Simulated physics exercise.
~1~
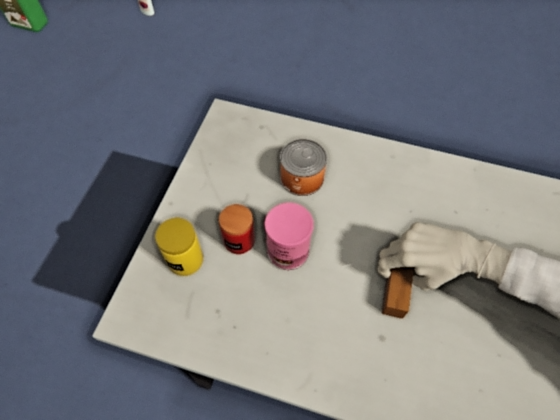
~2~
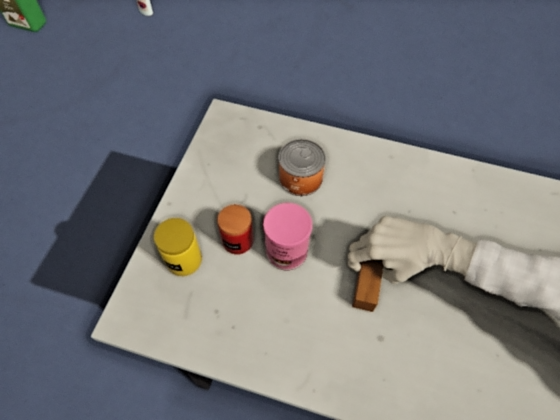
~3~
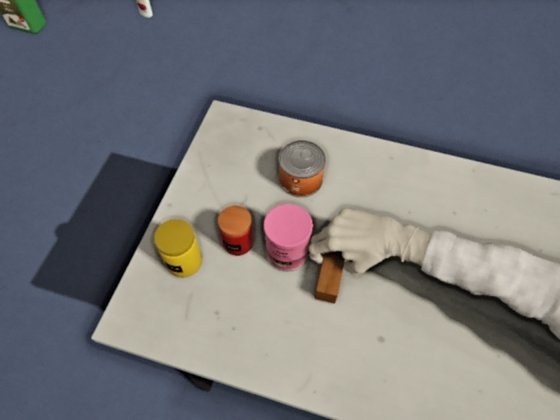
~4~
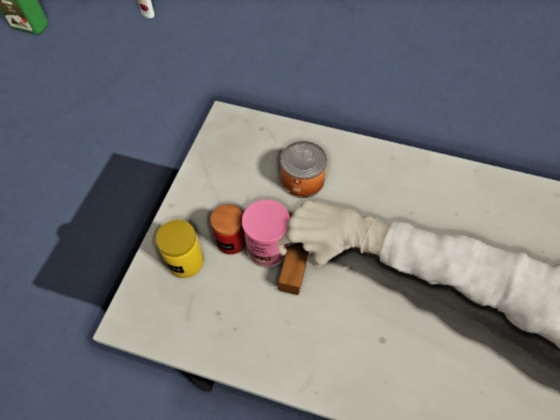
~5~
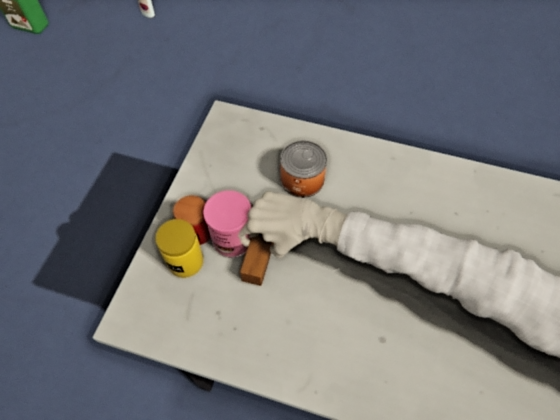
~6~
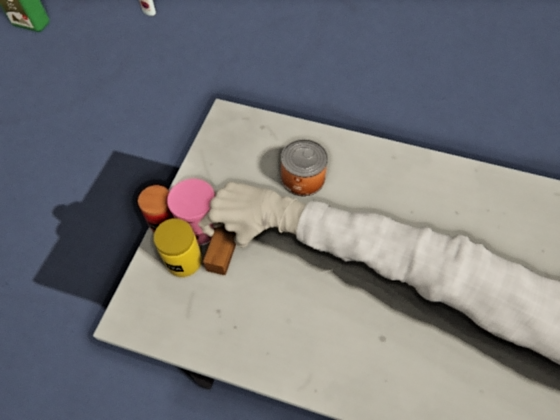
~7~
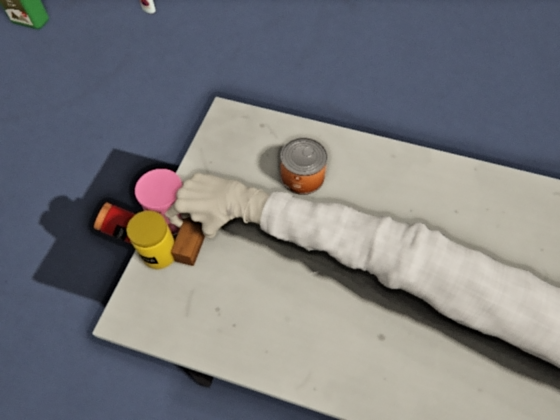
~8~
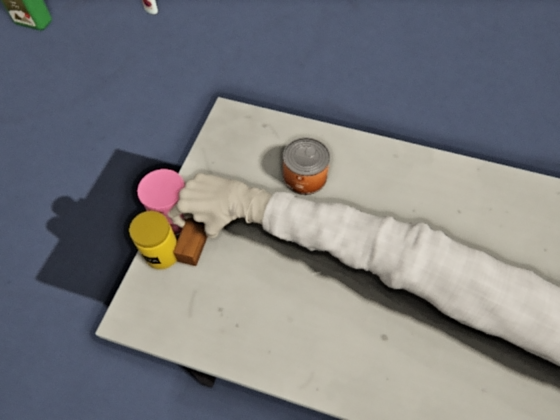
Gloved hand sliding a wooden block left across a table, knocking a red jar off and leaving pink and yellow containers at the edge.
